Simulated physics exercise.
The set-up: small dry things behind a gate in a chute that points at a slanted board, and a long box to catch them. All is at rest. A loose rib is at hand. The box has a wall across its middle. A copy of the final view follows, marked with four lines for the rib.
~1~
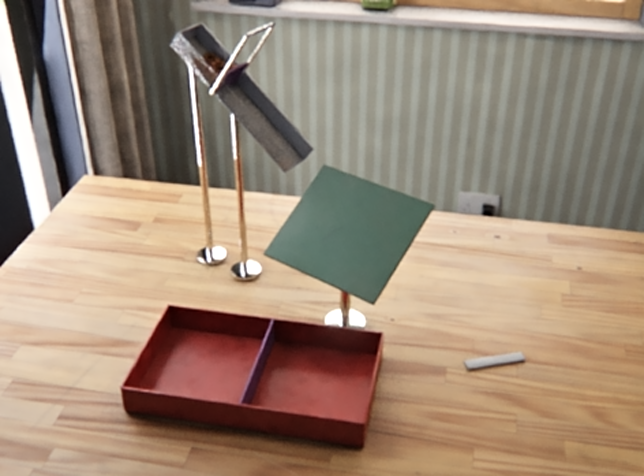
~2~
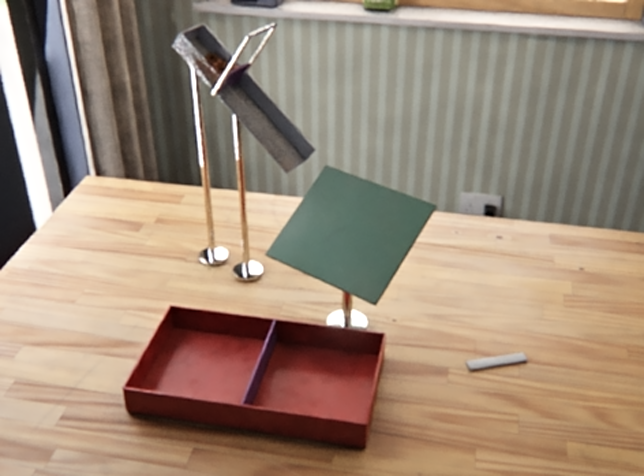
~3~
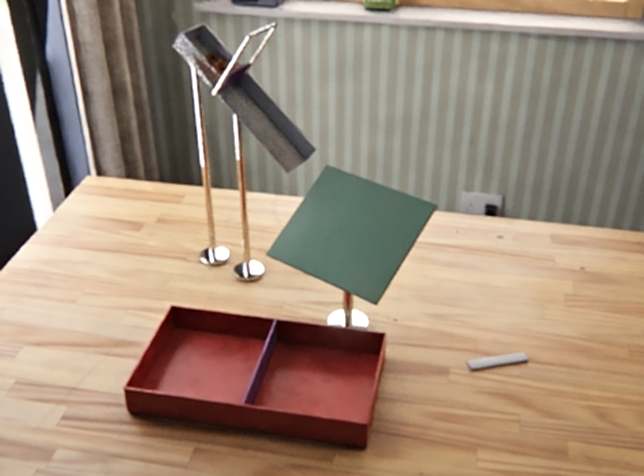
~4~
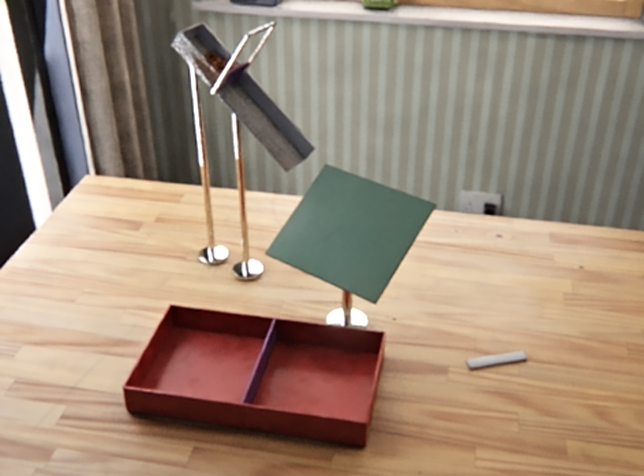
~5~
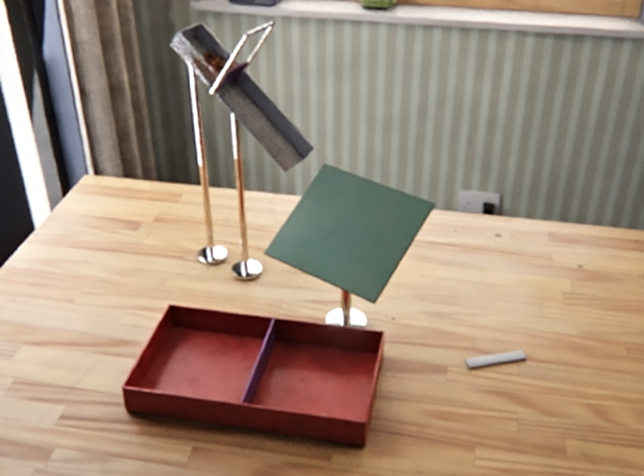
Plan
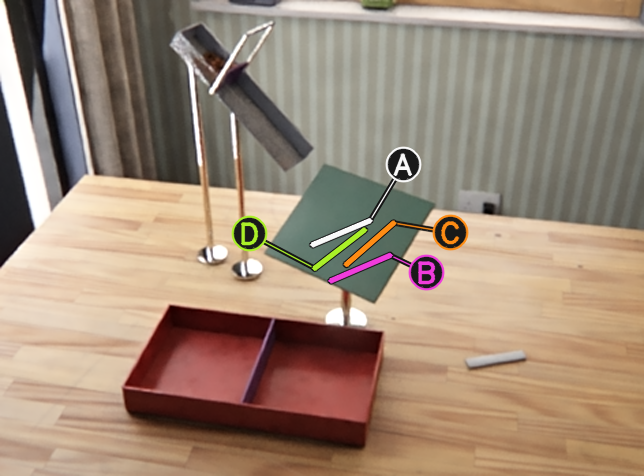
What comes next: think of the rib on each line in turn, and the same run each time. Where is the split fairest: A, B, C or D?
It is D.
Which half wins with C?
The right half.
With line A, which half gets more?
Left.
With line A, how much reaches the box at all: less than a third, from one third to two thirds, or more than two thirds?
It is more than two thirds.
On the marked copy, line A from (369, 220) to (312, 244); line B from (390, 255) to (330, 280); line C from (393, 222) to (346, 264); line D from (364, 230) to (314, 268).
With A, of what is caught, most in the left half, about a quarter in the right.
With B, of what is caught, a small part in the left half, nearly all in the right.
With C, of what is caught, a small part in the left half, most in the right.
With D, of what is caught, about half in the left half, about half in the right.
